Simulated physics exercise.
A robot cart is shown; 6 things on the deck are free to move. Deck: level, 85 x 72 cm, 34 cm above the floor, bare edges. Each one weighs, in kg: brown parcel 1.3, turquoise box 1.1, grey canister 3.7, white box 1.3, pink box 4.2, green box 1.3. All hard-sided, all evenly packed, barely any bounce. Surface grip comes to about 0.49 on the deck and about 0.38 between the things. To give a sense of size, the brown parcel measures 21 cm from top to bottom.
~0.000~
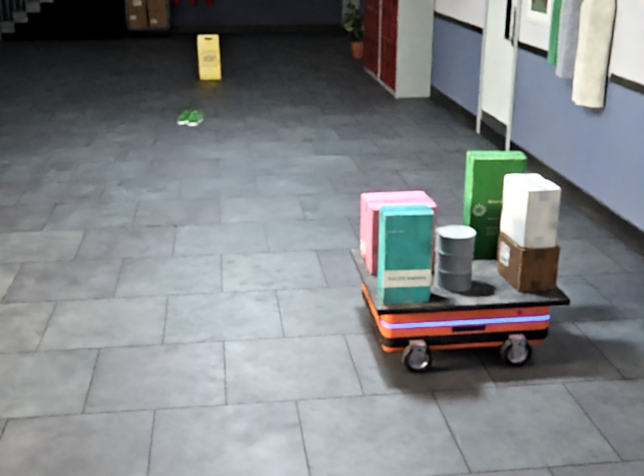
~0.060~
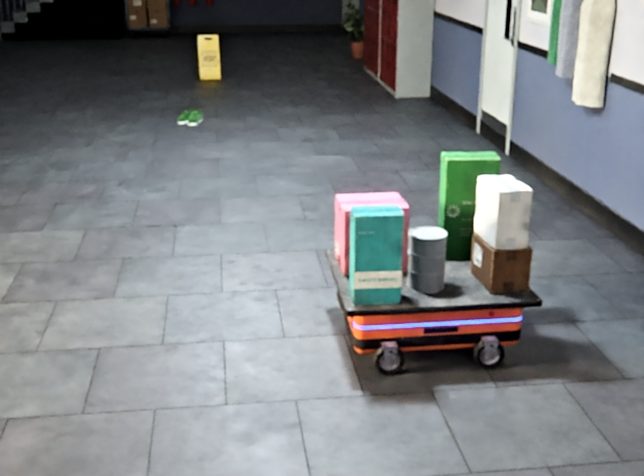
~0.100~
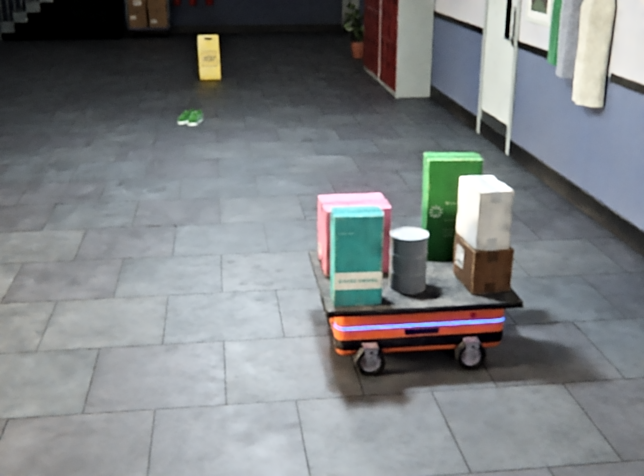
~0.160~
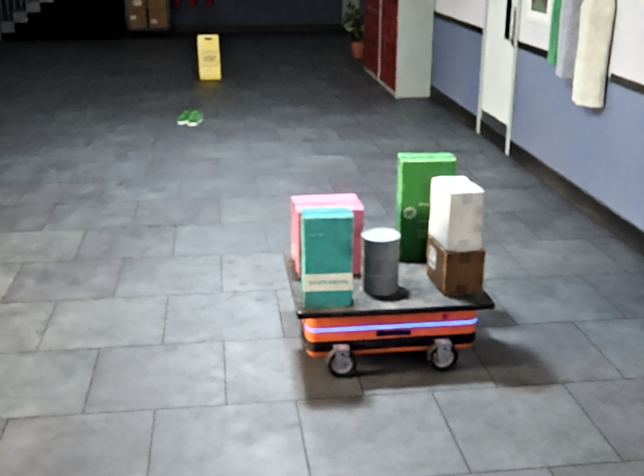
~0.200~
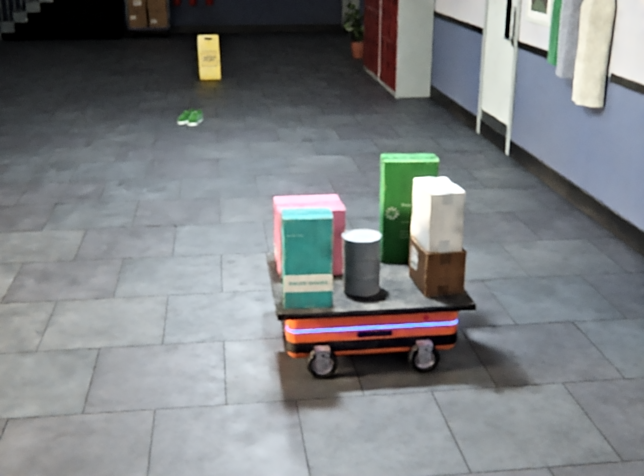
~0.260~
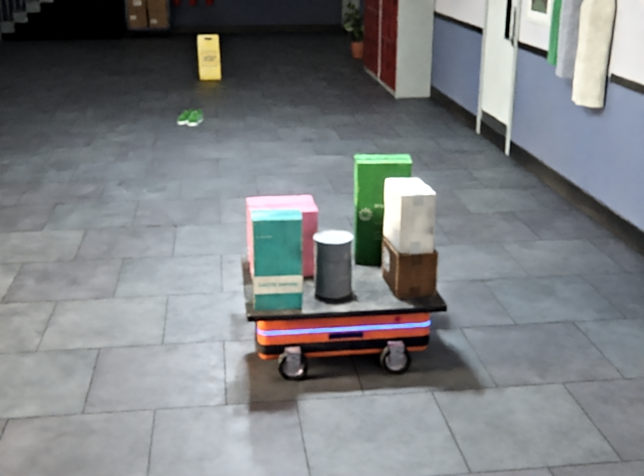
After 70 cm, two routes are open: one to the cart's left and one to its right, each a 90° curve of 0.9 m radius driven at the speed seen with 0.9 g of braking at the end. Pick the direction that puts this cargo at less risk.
The left one.
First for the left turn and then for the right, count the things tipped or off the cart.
Turning left 4, turning right 6.
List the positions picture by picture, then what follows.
In the first frame, cart has run 0 cm; brown parcel (527, 260); turquoise box (405, 254).
In the second frame, cart has run 13 cm; green box (468, 207).
In the third frame, cart has run 22 cm; grey canister (408, 260); white box (484, 212).
In the fourth frame, cart has run 35 cm; green box (425, 208).
In the fifth frame, cart has run 44 cm; grey canister (361, 262); white box (437, 214).
In the sixth frame, cart has run 57 cm; brown parcel (409, 265); turquoise box (277, 260).
Turning left. At 0.86 s, cart has run 189 cm, turned 66°; pink box and green box now off the cart; turquoise box on its side near (20, 362); grey canister slid 25 cm.
After 1.26 s, cart has run 265 cm, turned 90°; turquoise box now off the cart; brown parcel slid 3 cm near (140, 405); white box leaning 54°.
At rest (2.2 s), off the cart, turquoise box, white box, pink box and green box; not toppled but over 10 cm from the start, brown parcel and grey canister. In the last view, brown parcel near (136, 436).
Turning right instead, brown parcel, turquoise box, grey canister, white box, pink box and green box tipped over or off the cart, 6 of 6 in all.
